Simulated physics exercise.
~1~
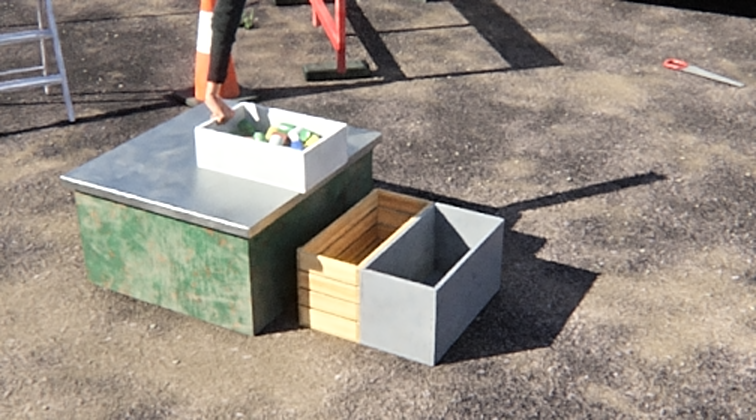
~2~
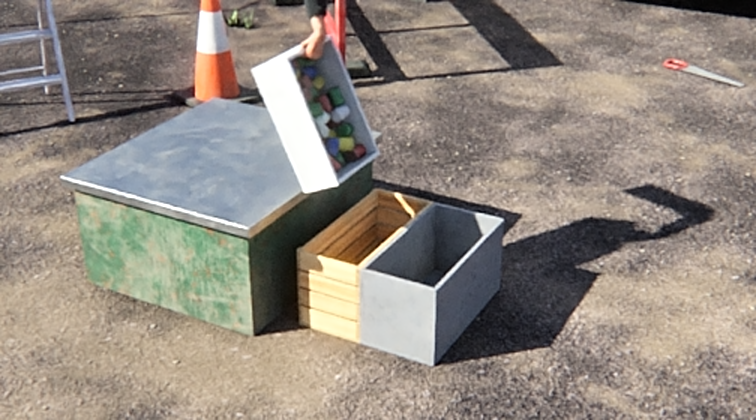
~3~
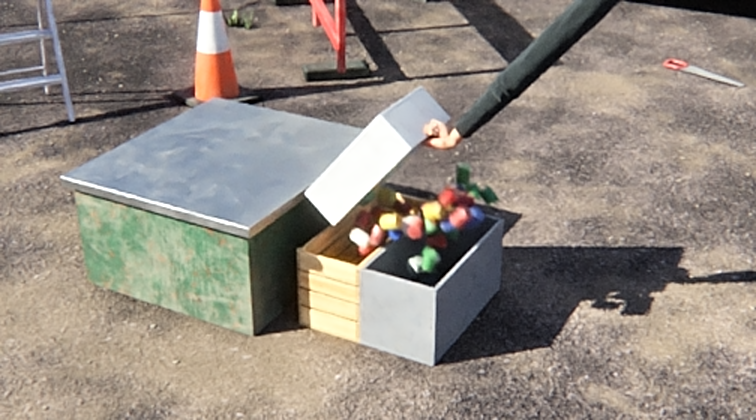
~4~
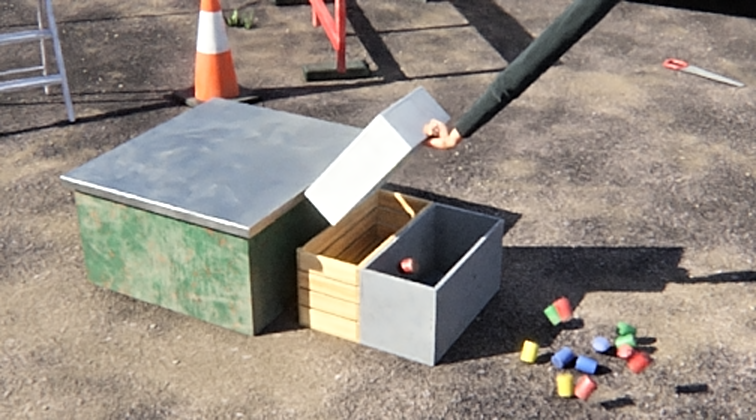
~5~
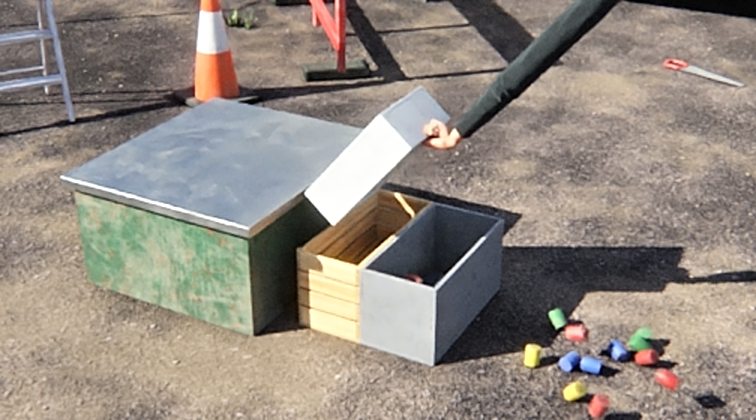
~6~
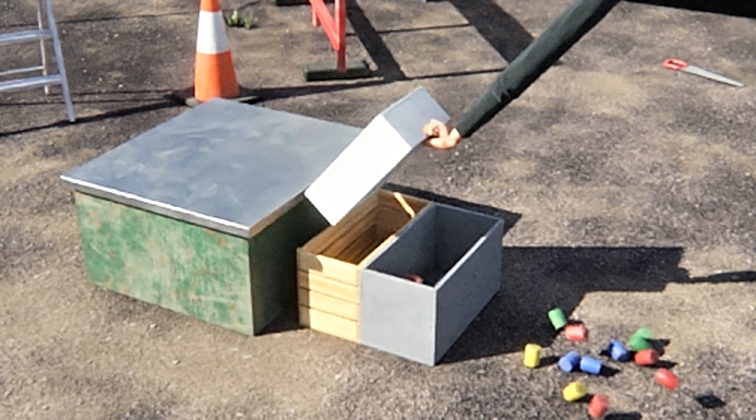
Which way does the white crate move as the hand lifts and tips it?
The white crate moves to the right, off the bench and over towards the wooden box and grey bin.
